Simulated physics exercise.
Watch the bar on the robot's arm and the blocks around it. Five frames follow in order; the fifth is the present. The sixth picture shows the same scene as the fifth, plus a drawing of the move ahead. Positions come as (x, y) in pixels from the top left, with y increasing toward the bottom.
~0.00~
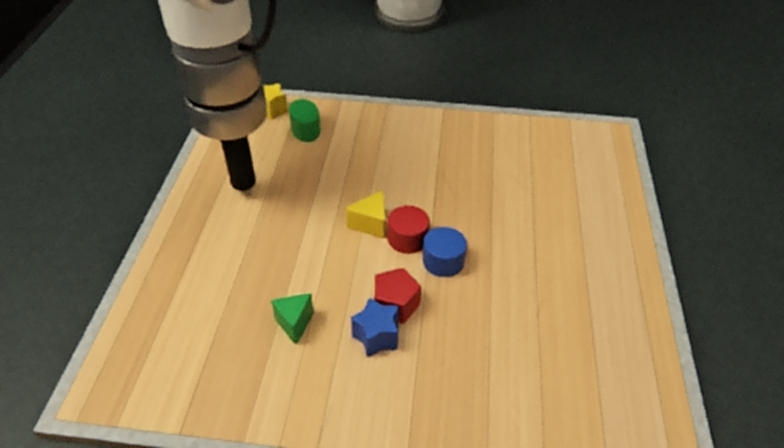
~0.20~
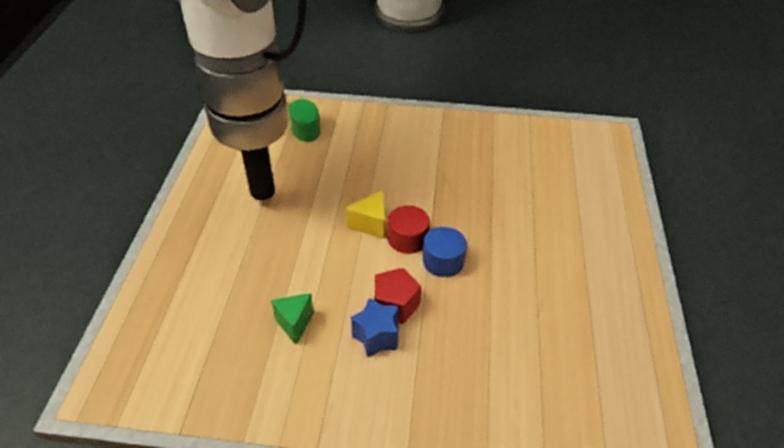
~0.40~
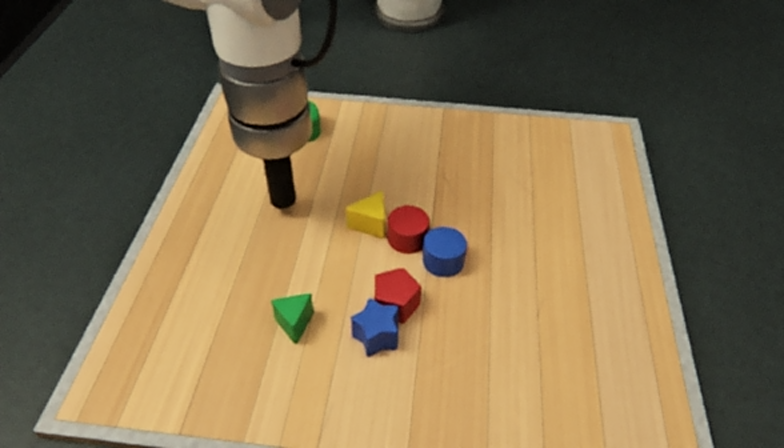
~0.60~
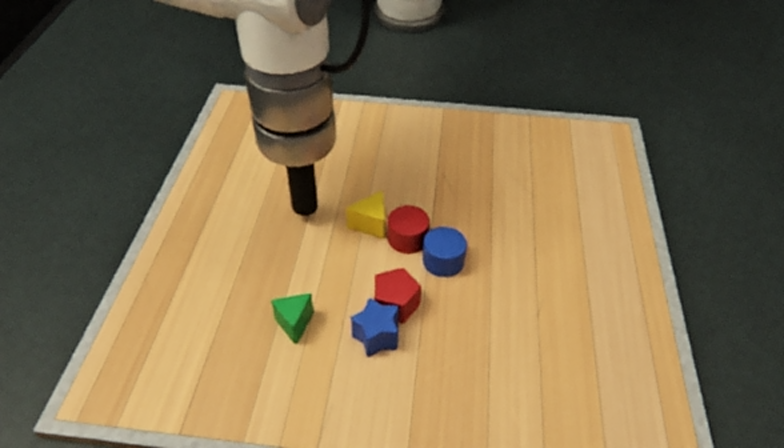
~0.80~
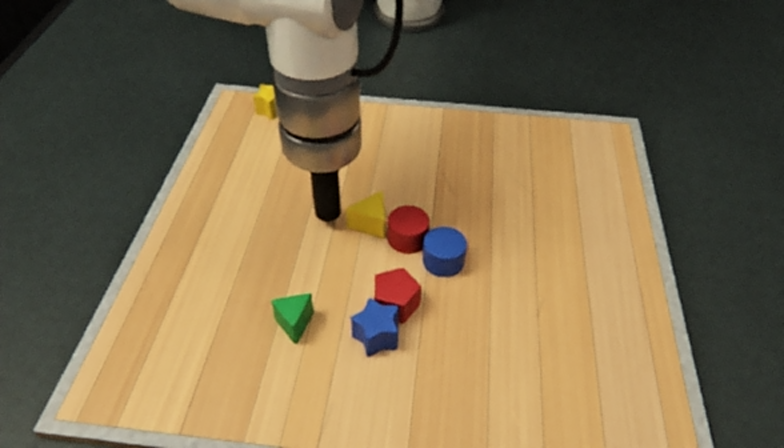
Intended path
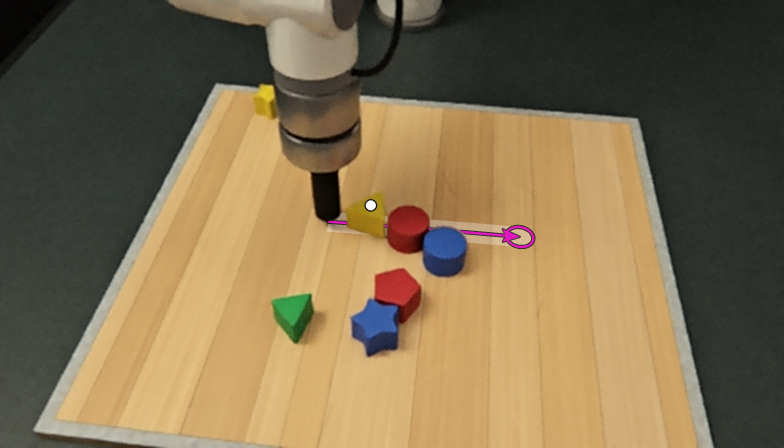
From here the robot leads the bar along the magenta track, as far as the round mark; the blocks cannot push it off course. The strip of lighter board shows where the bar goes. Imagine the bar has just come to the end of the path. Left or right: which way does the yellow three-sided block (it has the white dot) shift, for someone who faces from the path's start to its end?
The answer is right: Facing from the path's start to its end, that's where the yellow three-sided block shifts.
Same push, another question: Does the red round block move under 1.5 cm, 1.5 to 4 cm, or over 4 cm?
It will move more than 4 cm.
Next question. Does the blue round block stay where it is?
Final answer: No.
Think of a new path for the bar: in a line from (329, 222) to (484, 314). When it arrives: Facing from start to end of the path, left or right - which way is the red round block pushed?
With start-to-end as forward, it shifts left.
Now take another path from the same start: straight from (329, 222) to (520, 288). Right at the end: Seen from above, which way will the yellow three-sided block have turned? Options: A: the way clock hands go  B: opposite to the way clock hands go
Correct choice: B.
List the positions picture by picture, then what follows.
Lower end of the bar (244, 182), tops of blocks, yellow three-sided block (371, 205), red round block (409, 219), blue round block (446, 242), in the first picture.
Bar (263, 192), blocks as before, in the second picture.
Bar (283, 200), blocks as before, in the third picture.
Bar (305, 207), blocks as before, in the fourth picture.
Bar (328, 212), yellow three-sided block (371, 205), red round block (409, 219), blue round block (446, 242), in the fifth picture.
The drawn path runs from (329, 222) to (520, 237); the dot is on the yellow three-sided block.
What follows on the original path. One third of the way, bar (392, 217); yellow three-sided block (429, 215); red round block (463, 221); blue round block (482, 252).
Two thirds of the way, bar (458, 222); yellow three-sided block (459, 233), turned 25° clockwise; red round block (500, 224); blue round block (487, 258).
At the end, bar (522, 227); yellow three-sided block (460, 234), turned 35° clockwise; red round block (547, 240); blue round block (487, 258).
